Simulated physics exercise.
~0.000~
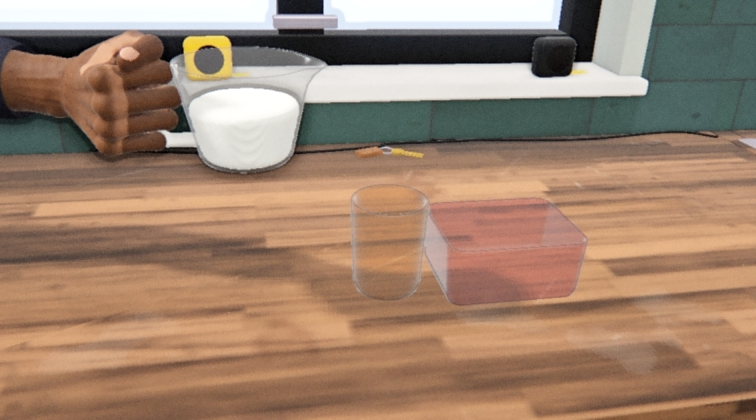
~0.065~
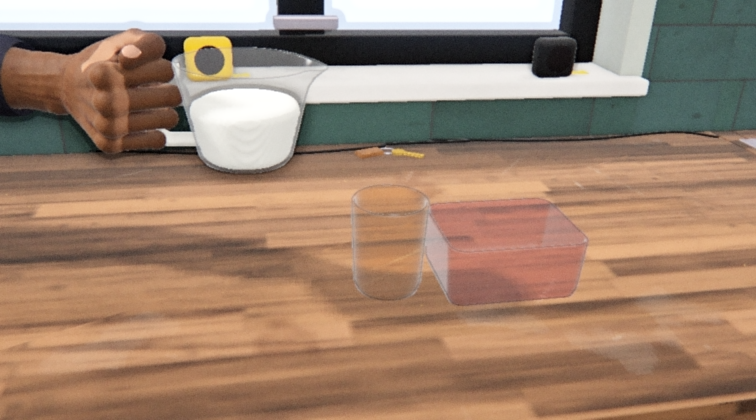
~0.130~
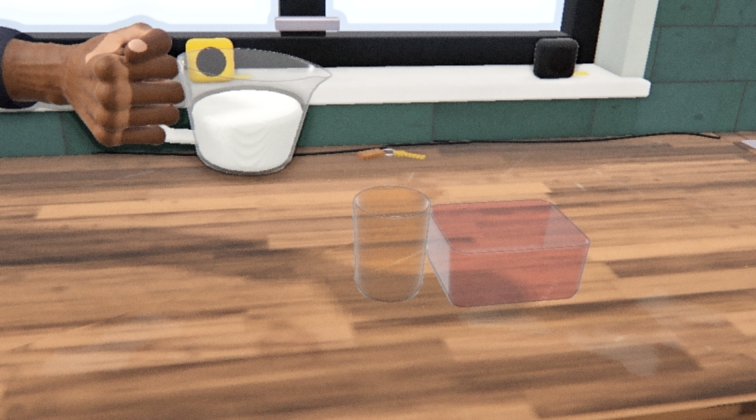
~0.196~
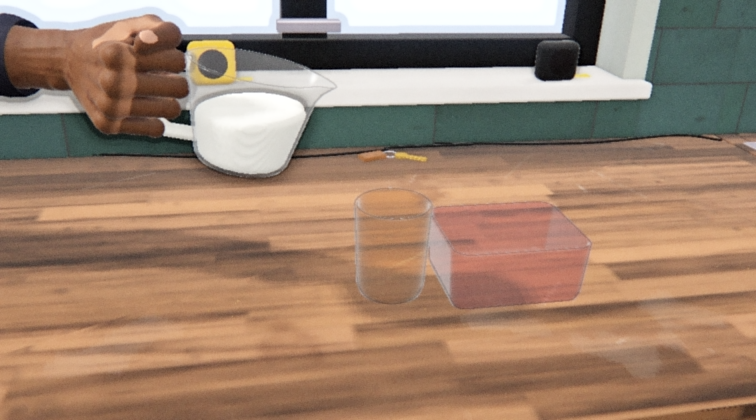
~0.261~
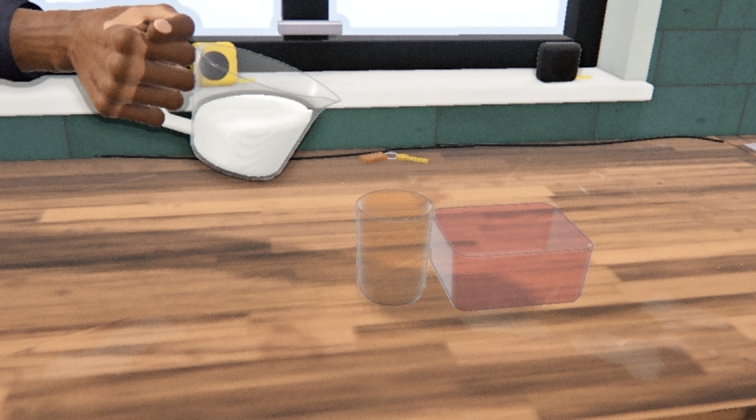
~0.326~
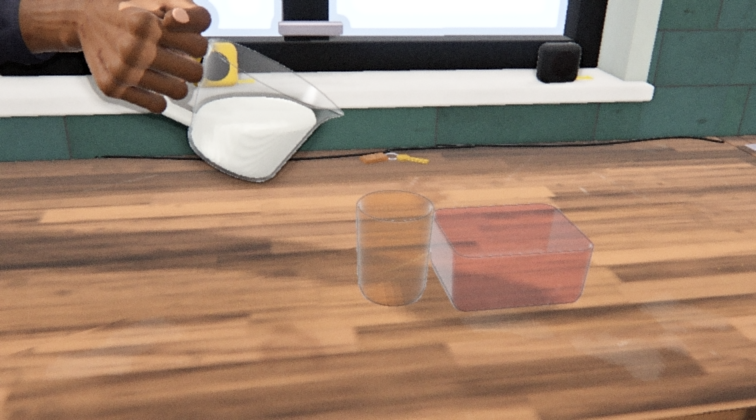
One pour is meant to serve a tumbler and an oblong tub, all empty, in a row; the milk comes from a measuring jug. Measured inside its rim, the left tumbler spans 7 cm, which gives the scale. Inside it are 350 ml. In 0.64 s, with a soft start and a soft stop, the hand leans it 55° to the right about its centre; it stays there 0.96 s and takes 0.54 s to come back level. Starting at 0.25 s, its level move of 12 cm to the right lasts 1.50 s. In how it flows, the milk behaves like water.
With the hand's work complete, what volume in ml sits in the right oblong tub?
I would say about 80 ml.
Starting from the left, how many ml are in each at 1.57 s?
About 150 ml left, 60 ml right.
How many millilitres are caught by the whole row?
Roughly 220 ml altogether.
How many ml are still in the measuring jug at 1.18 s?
Some 170 ml are still held at that time.
After 0.82 s the tilt is 55° and from the left they hold 85 ml, 0 ml, the measuring jug 230 ml, and 0 ml is on the counter.
After 1.18 s the tilt is 55° and from the left they hold 145 ml, 20 ml, the measuring jug 165 ml, and 5 ml is on the counter.
After 1.57 s the tilt is 55° and from the left they hold 145 ml, 60 ml, the measuring jug 130 ml, and 5 ml is on the counter.
After 1.98 s the tilt is 11° and from the left they hold 145 ml, 75 ml, the measuring jug 120 ml, and 5 ml is on the counter.
In the end from the left they hold 145 ml, 75 ml, the measuring jug 120 ml, and 5 ml is on the counter.
